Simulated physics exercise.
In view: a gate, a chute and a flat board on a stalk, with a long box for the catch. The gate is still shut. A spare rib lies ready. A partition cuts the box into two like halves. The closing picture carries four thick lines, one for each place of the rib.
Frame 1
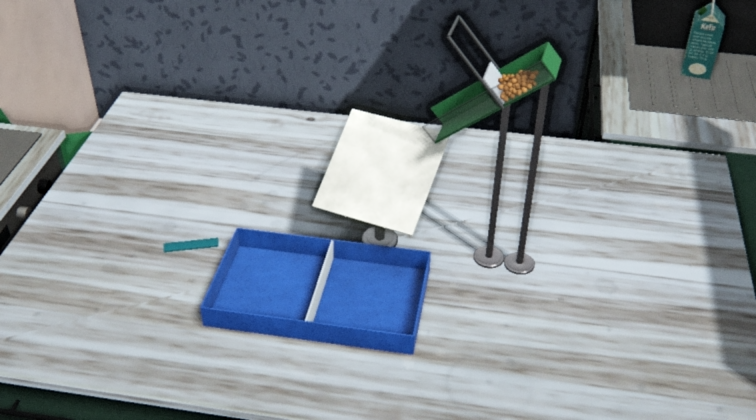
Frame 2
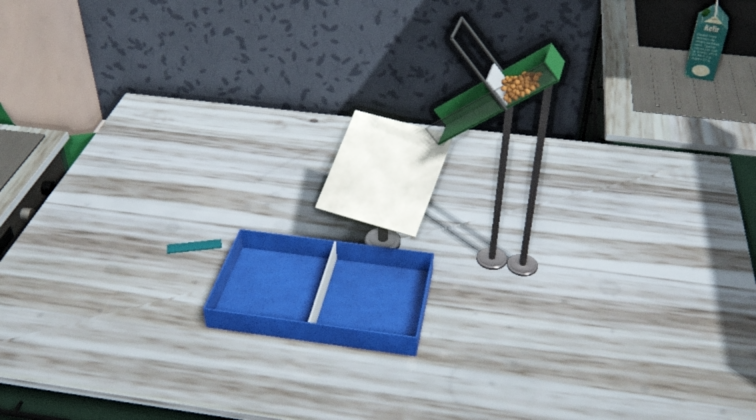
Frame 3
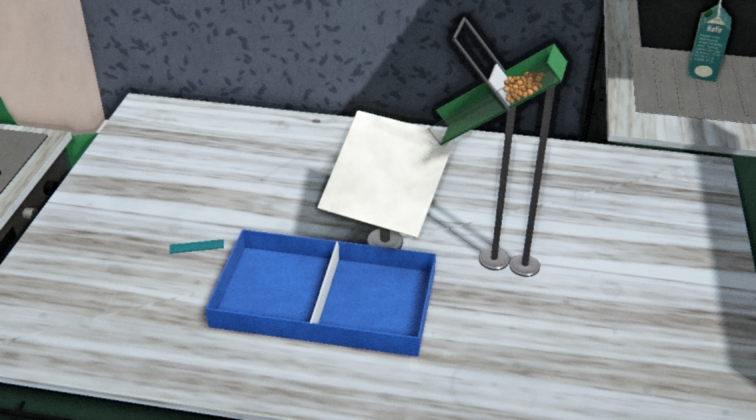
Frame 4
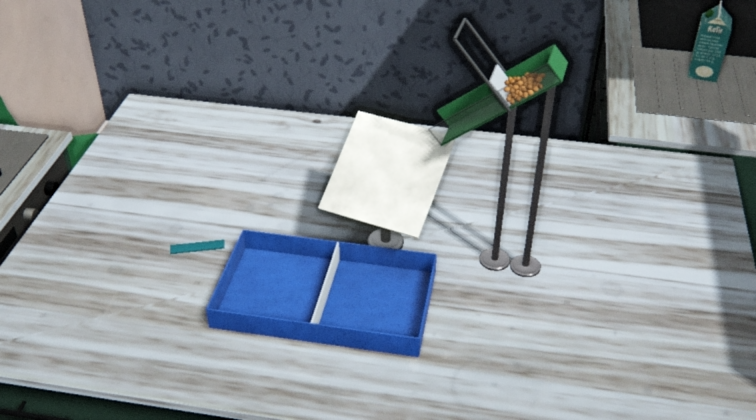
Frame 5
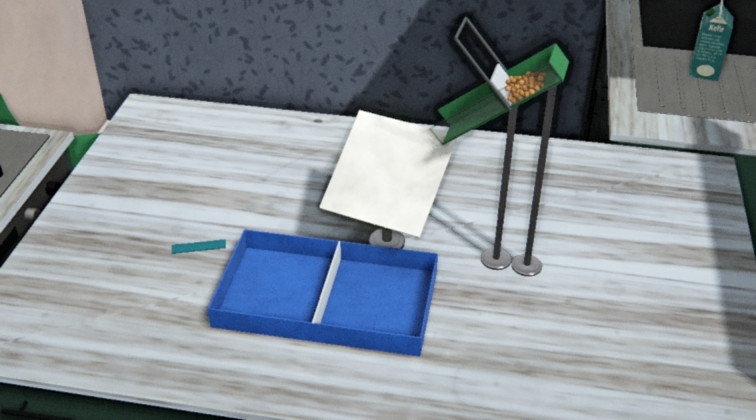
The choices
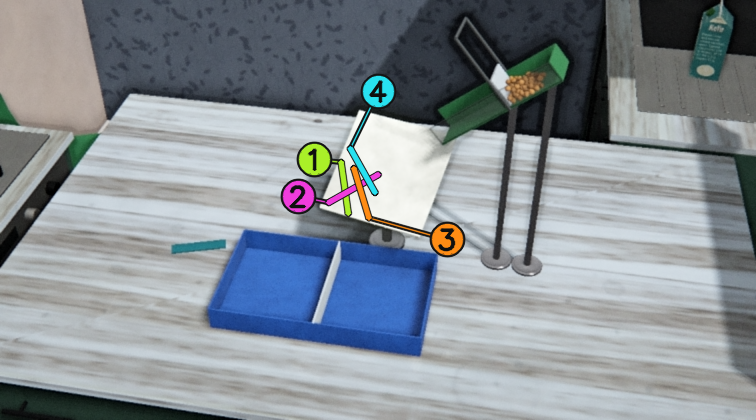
On a pale wooden table, a green chute holds small orange pieces above a blue box, nearly motionless.
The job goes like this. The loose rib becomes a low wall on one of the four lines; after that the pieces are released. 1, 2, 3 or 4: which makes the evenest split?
Best: 2.
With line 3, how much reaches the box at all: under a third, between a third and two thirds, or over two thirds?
Over two thirds.
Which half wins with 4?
The right half.
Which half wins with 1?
The right half.
On the marked copy, line 1 from (341, 162) to (348, 213); line 2 from (378, 174) to (328, 202); line 3 from (353, 168) to (368, 217); line 4 from (350, 148) to (375, 192).
For line 1, of what is caught, a small share in the left half, the bulk in the right.
For line 2, of what is caught, close to two thirds in the left half, close to a third in the right.
For line 3, of what is caught, only a few in the left half, all but a few in the right.
For line 4, of what is caught, a small share in the left half, the bulk in the right.
